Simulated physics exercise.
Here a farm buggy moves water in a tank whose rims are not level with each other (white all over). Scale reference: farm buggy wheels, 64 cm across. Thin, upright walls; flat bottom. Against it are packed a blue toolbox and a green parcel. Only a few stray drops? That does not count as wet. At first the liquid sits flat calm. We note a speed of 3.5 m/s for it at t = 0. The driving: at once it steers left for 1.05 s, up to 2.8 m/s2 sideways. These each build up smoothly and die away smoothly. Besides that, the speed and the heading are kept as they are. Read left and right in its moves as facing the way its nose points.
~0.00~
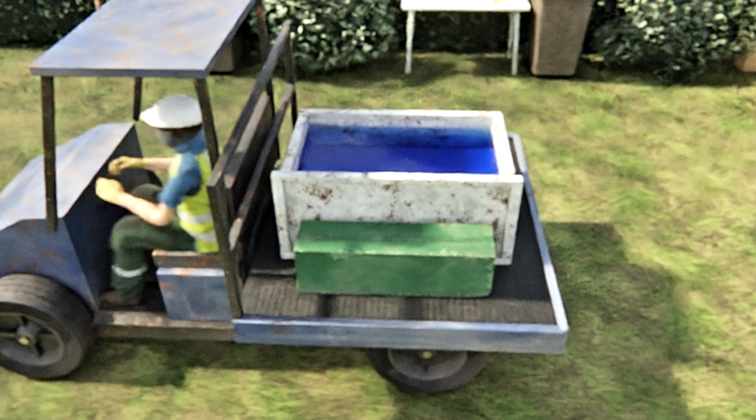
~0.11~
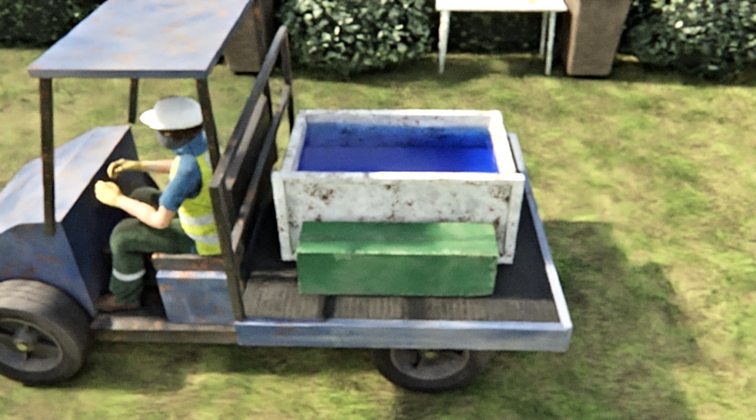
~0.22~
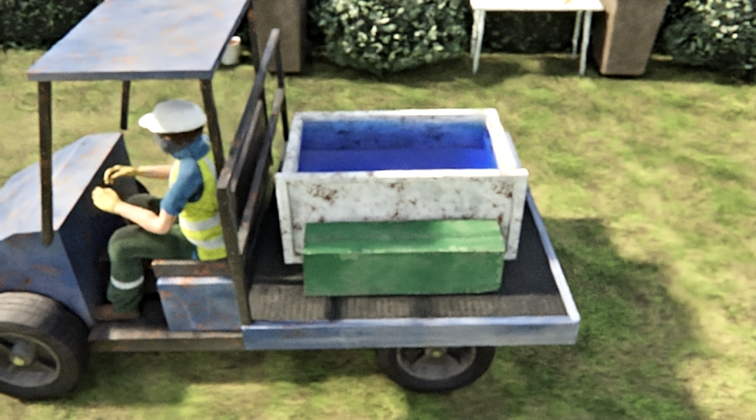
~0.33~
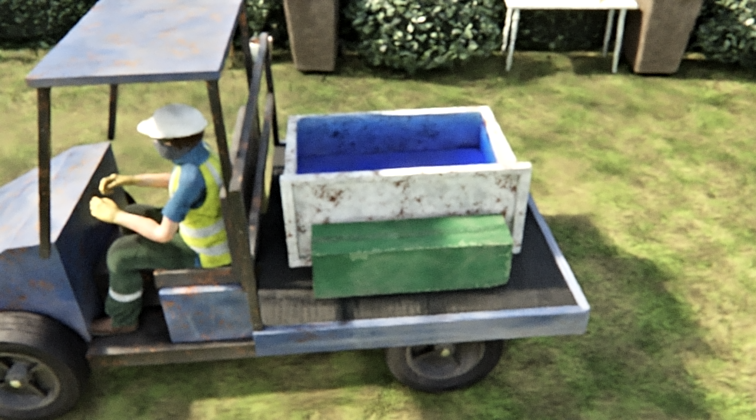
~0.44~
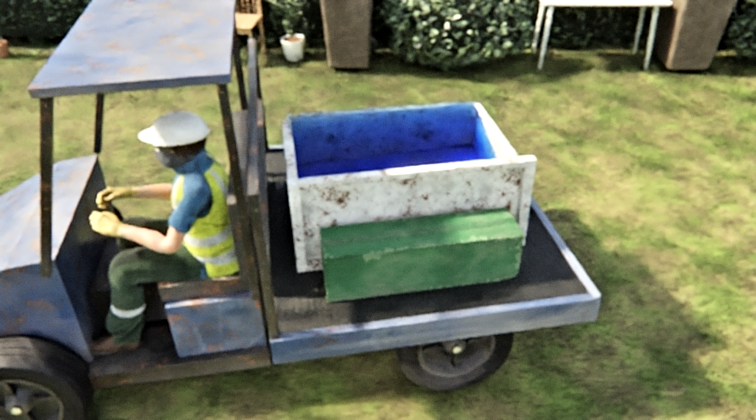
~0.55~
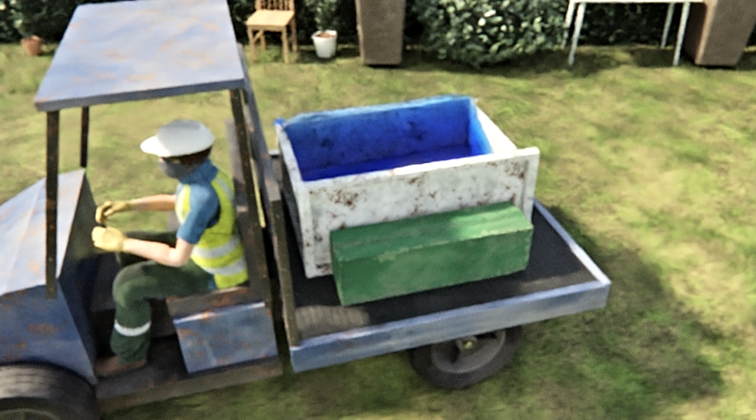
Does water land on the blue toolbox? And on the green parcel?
Result: Blue toolbox gets hit; green parcel goes untouched.
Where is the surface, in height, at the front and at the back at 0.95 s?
About 28 cm in front and 30 cm behind.
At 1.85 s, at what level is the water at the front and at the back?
At the front the surface is at 28 cm, while at the back it is at 34 cm.
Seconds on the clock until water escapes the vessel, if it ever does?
Roughly 0.6 seconds.
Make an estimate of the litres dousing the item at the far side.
It catches some 25 L.
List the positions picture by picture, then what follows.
The first picture shows the water reaches (320, 129) at the front end; it reaches (481, 132) at the back end; no slope yet; the front is on the left, levels are read along the far wall; the blue toolbox stands at the far side; the green parcel stands at the near side; a wheel hub at (427, 359).
The second picture shows the water reaches (318, 126) at the front end; it reaches (479, 131) at the back end; no slope yet.
The third picture shows the water reaches (314, 126) at the front end; it reaches (477, 124) at the back end; it is heaped 7° towards the far side.
The fourth picture shows the water reaches (309, 121) at the front end; it reaches (472, 116) at the back end; it is heaped 13° towards the far side.
The fifth picture shows the water reaches (304, 118) at the front end; it reaches (466, 108) at the back end; it is heaped 20° towards the far side.
The sixth picture shows the water reaches (299, 123) at the front end; it reaches (459, 99) at the back end; it is heaped 23° towards the far side; a wheel hub at (471, 350).
Then, 0.95 s in, it stands 29 cm high behind and 28 cm in front; 8 per cent has gone over the far side.
Then, 1.35 s in, it stands 27 cm high behind and 35 cm in front; 10 per cent has gone over the far side.
Then, 1.85 s in, it stands 33 cm high behind and 28 cm in front; 10 per cent has gone over the far side.
Then, 4.03 s in, 13 per cent has gone over the far side; the blue toolbox has caught 25 litres and the green parcel nothing.
